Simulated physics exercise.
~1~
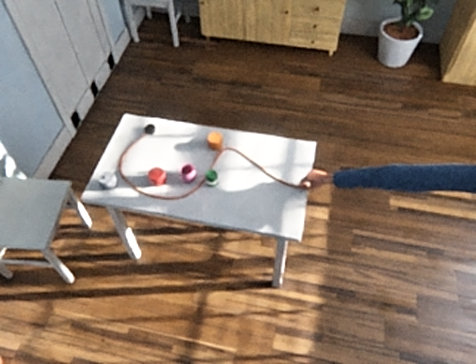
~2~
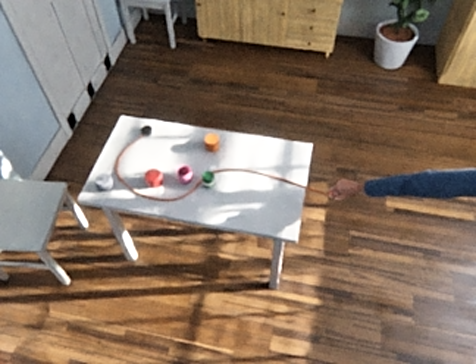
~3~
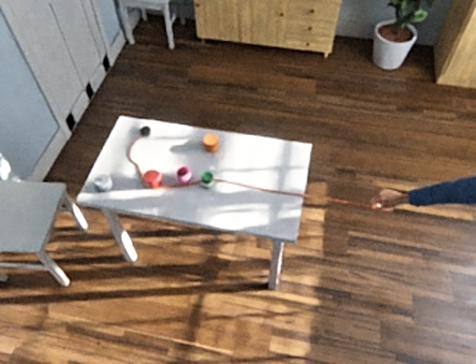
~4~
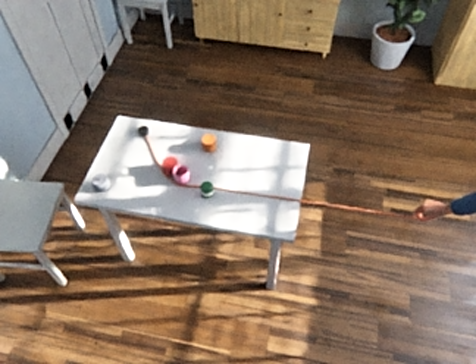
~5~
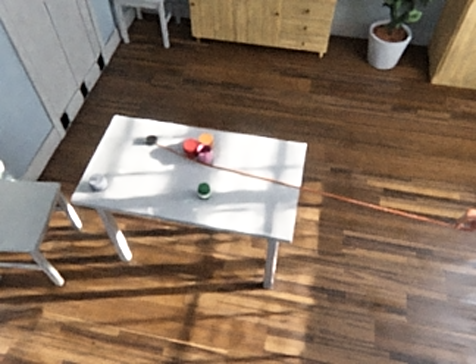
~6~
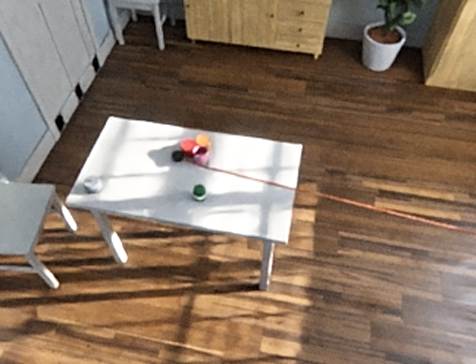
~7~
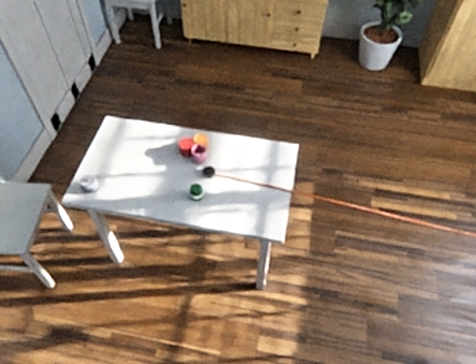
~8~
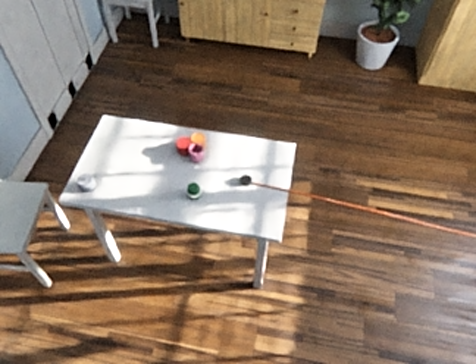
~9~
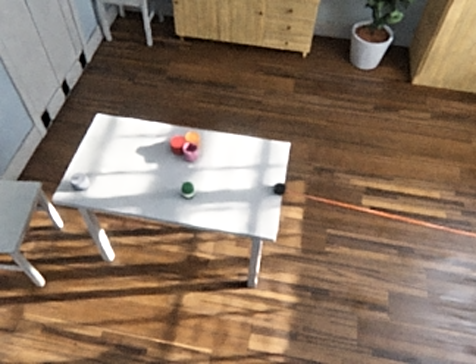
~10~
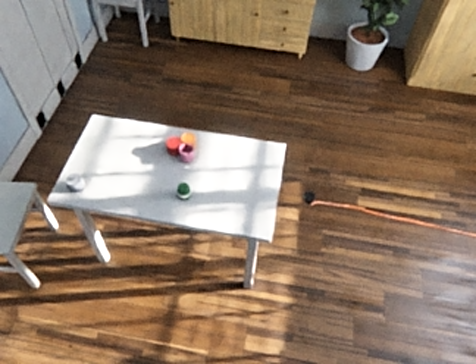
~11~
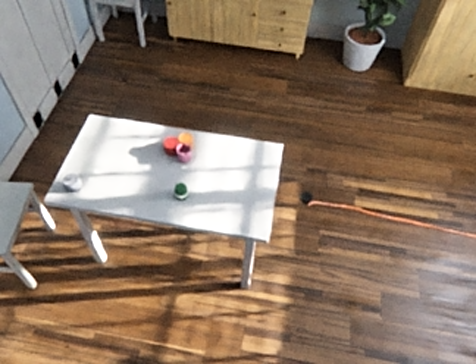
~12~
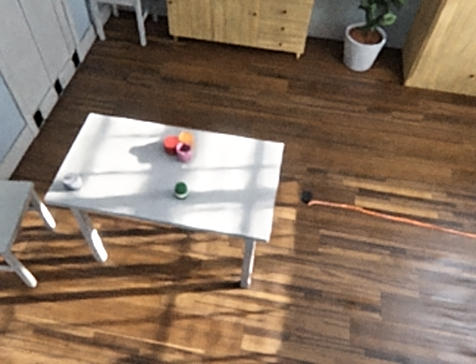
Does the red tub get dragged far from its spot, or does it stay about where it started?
The red tub gets dragged far across the table by the cord, and the pink mug is dragged a long way too. The orange tub barely shifts.
A hand pulls an orange cord, sweeping small containers together and dragging a black puck off the table.
